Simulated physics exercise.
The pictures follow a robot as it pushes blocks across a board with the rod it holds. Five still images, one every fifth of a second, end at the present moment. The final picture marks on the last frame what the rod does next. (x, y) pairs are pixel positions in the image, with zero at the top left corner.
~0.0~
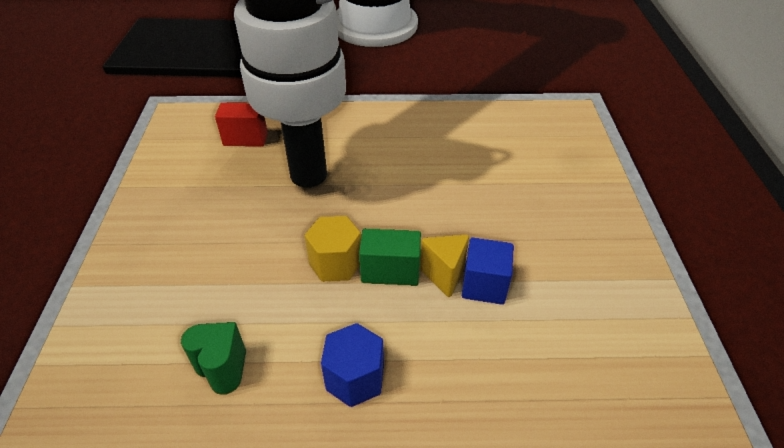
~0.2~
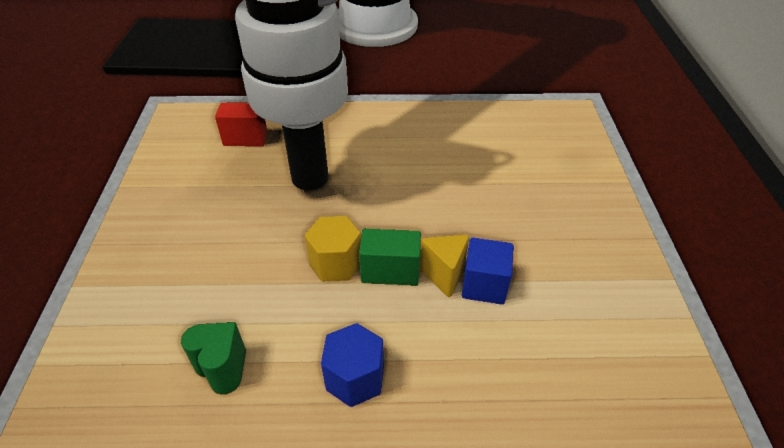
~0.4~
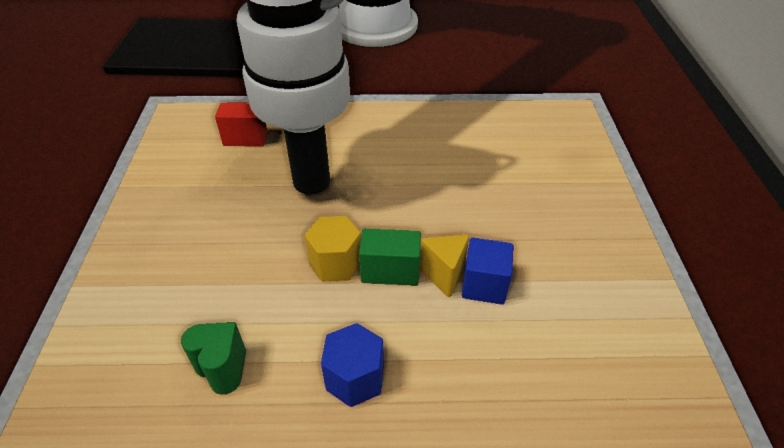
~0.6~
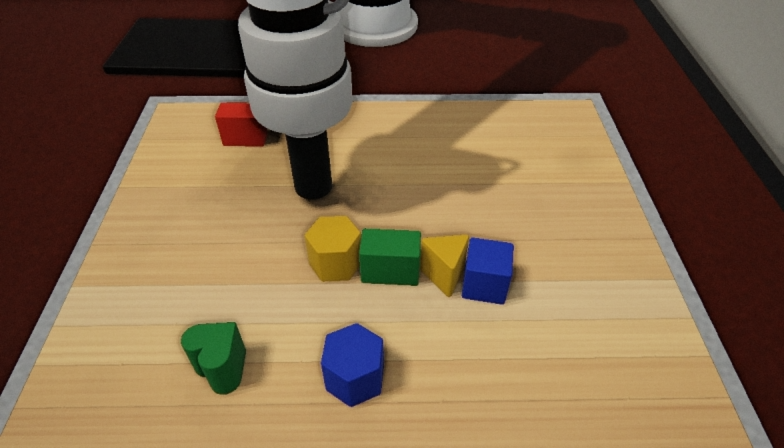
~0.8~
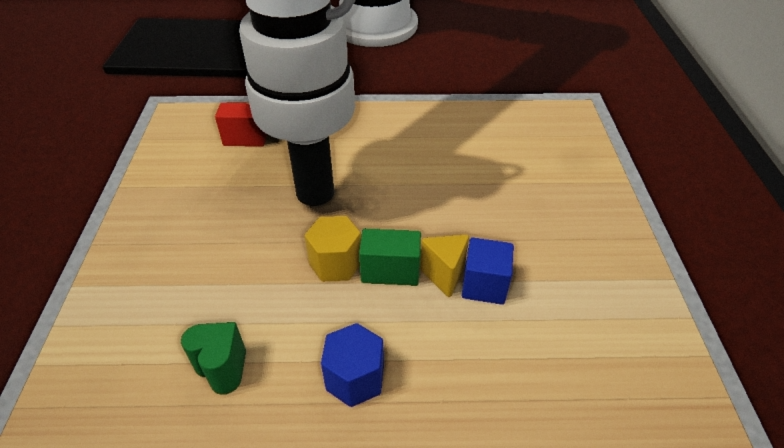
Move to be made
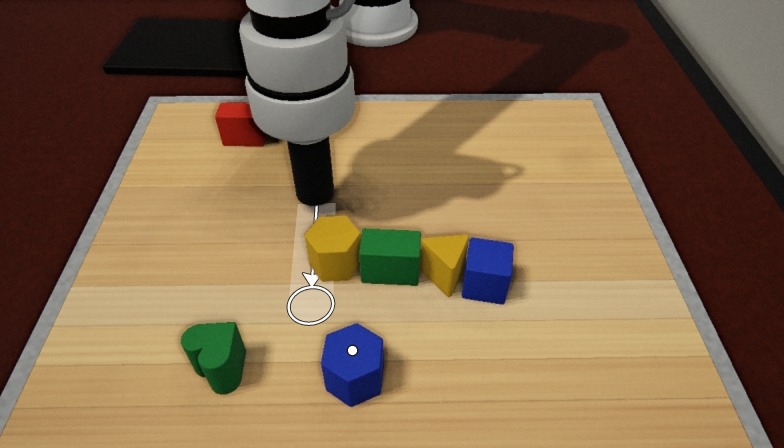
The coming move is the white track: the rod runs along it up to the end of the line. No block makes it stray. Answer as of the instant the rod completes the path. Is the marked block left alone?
Yes.
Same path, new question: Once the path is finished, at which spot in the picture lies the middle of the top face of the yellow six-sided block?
The middle of its upper face should be somewhere near (355, 284).
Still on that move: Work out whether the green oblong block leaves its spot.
Displaced.
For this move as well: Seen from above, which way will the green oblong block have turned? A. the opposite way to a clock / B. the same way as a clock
That would be A.
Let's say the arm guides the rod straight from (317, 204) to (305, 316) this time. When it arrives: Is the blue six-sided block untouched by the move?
My answer is yes.
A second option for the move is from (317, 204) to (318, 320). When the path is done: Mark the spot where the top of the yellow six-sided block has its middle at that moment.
In the picture, it is at (365, 294).
Path on the board, straight from (317, 204) to (311, 305); the dot is on the blue six-sided block.
The first path, step by step. One third of the way, rod (313, 224); nothing pushed yet.
Two thirds of the way, rod (311, 258); yellow six-sided block (343, 264), turned 30° anticlockwise; green oblong block (399, 248), turned 20° anticlockwise; yellow triangle (451, 245).
At the end, rod (309, 295); yellow six-sided block (355, 284), turned 85° anticlockwise; blue six-sided block in place; green oblong block (399, 248), turned 25° anticlockwise; yellow triangle (451, 245).
